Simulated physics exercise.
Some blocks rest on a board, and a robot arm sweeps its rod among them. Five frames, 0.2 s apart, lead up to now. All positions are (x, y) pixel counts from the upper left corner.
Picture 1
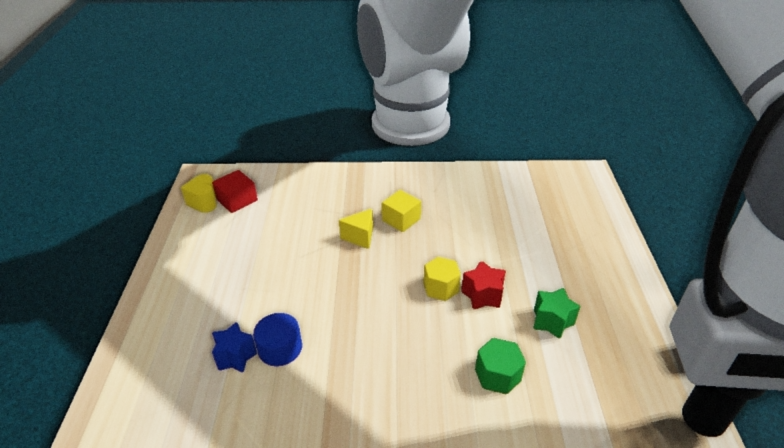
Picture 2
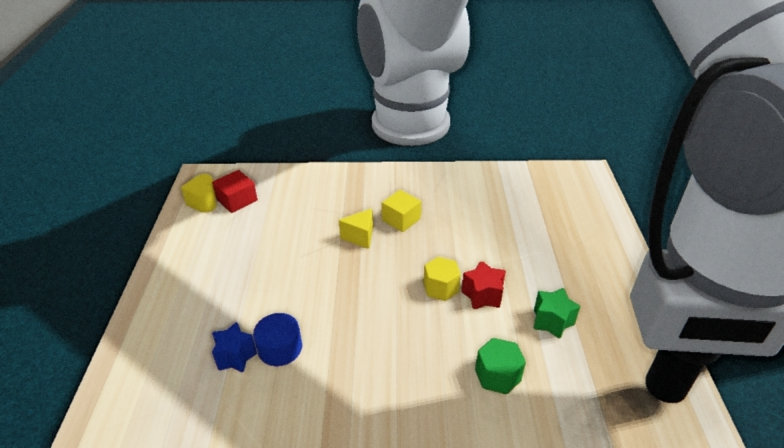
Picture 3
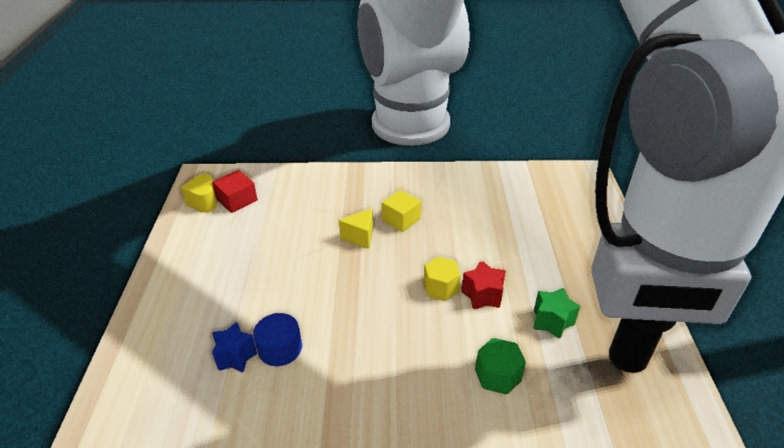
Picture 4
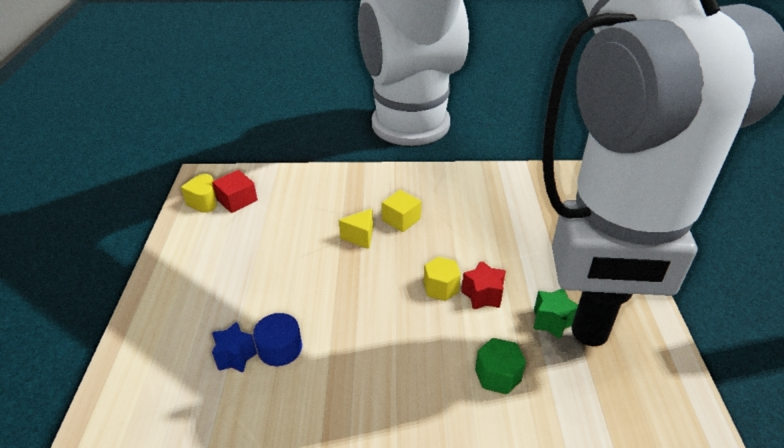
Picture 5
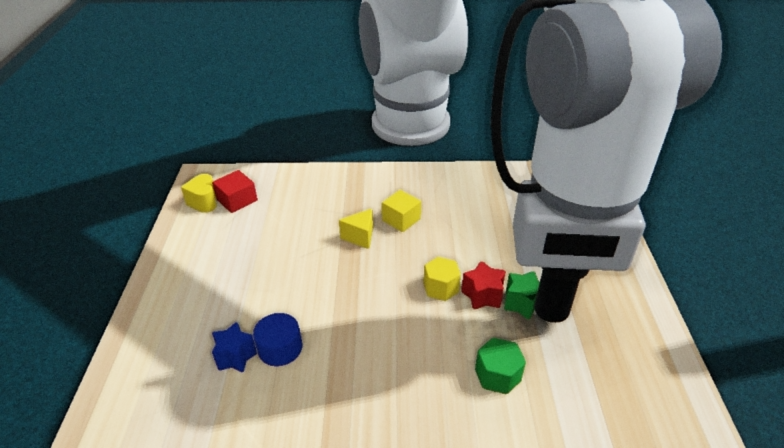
A robot arm moves left across the board and pushes the green star toward the red star.
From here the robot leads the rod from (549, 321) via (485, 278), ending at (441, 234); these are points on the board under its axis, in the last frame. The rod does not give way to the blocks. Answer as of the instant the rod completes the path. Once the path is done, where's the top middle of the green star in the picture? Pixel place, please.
That would be at about pixel (421, 202).
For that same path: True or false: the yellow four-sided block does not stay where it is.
It is true.
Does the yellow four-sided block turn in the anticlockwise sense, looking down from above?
Answer: Yes.
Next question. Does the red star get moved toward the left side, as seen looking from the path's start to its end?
Yes.
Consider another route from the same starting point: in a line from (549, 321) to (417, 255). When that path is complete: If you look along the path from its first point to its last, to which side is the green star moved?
Toward the right.
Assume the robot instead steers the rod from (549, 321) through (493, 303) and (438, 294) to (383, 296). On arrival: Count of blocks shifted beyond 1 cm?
Expect three or more.
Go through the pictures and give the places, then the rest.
In the first frame, rod tip (704, 419); block tops, yellow four-sided block (401, 201); yellow hexagon (442, 269); red star (486, 276); green star (557, 302).
In the second frame, rod (666, 387); blocks unchanged.
In the third frame, rod (628, 358); blocks unchanged.
In the fourth frame, rod (590, 332); blocks unchanged.
In the fifth frame, rod (552, 310); yellow four-sided block (401, 201); yellow hexagon (442, 269); red star (486, 276); green star (527, 284).
What follows on the original path. One third of the way, rod (506, 281); yellow hexagon (417, 263), turned 40° anticlockwise; red star (447, 252); green star (483, 256).
Two thirds of the way, rod (470, 251); yellow hexagon (405, 261), turned 85° anticlockwise; red star (416, 239), turned 45° anticlockwise; green star (449, 228).
At the end, rod (441, 223); yellow four-sided block (392, 196), turned 30° anticlockwise; yellow hexagon (405, 261), turned 85° anticlockwise; red star (415, 238), turned 50° anticlockwise; green star (421, 202).
